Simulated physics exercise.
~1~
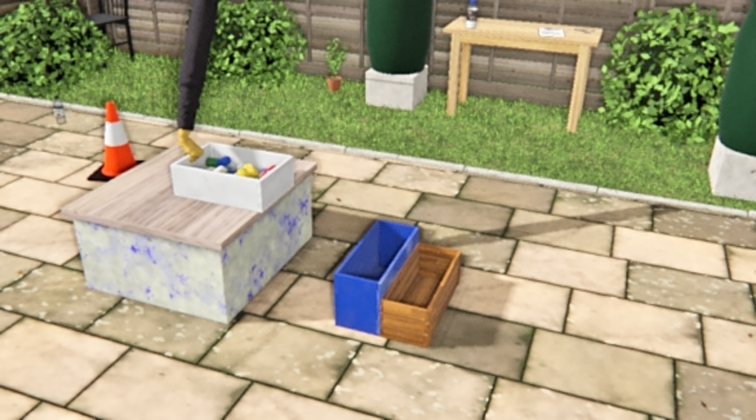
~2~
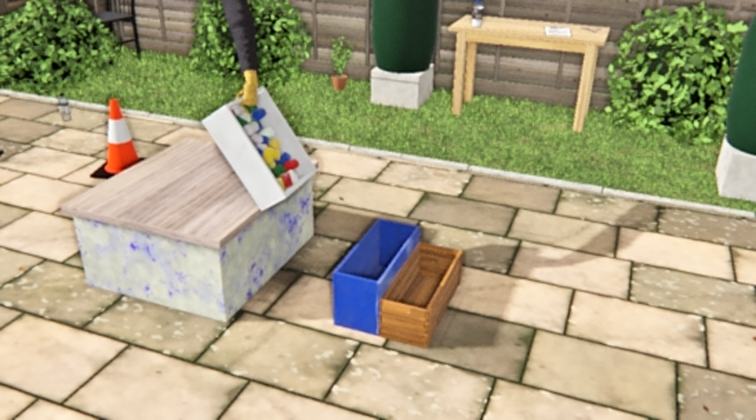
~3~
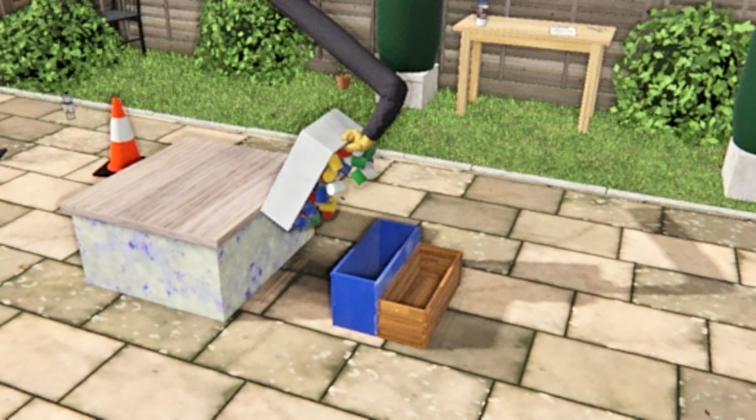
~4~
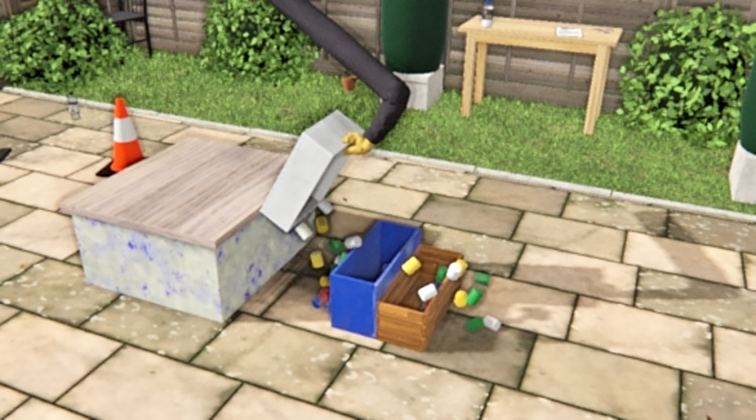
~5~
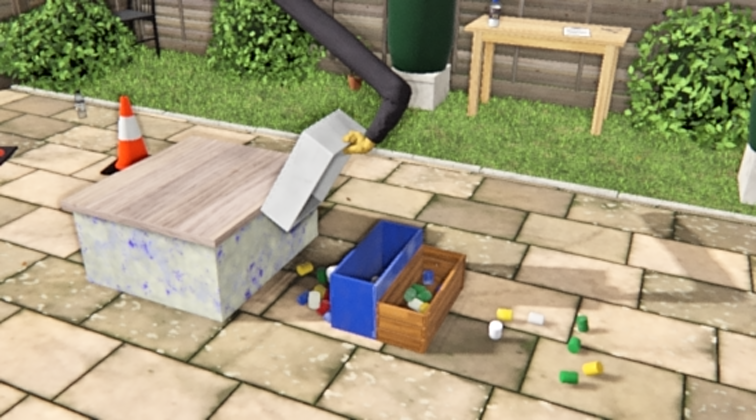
A paved garden patio is seen from above at an angle, with grass, bushes, a fence and a wooden table behind. On a wood-topped bench at left, near an orange cone, sits a white crate of colourful jars, with a blue box and a brown wooden bin on the slabs to its right. A dark arm with a yellow hand tilts the crate over the bench's edge until it is steeply overturned. The jars spill out in a loose cascade. Some drop into both containers, several scatter beyond the bin, and the most end up on the ground short of the blue box.
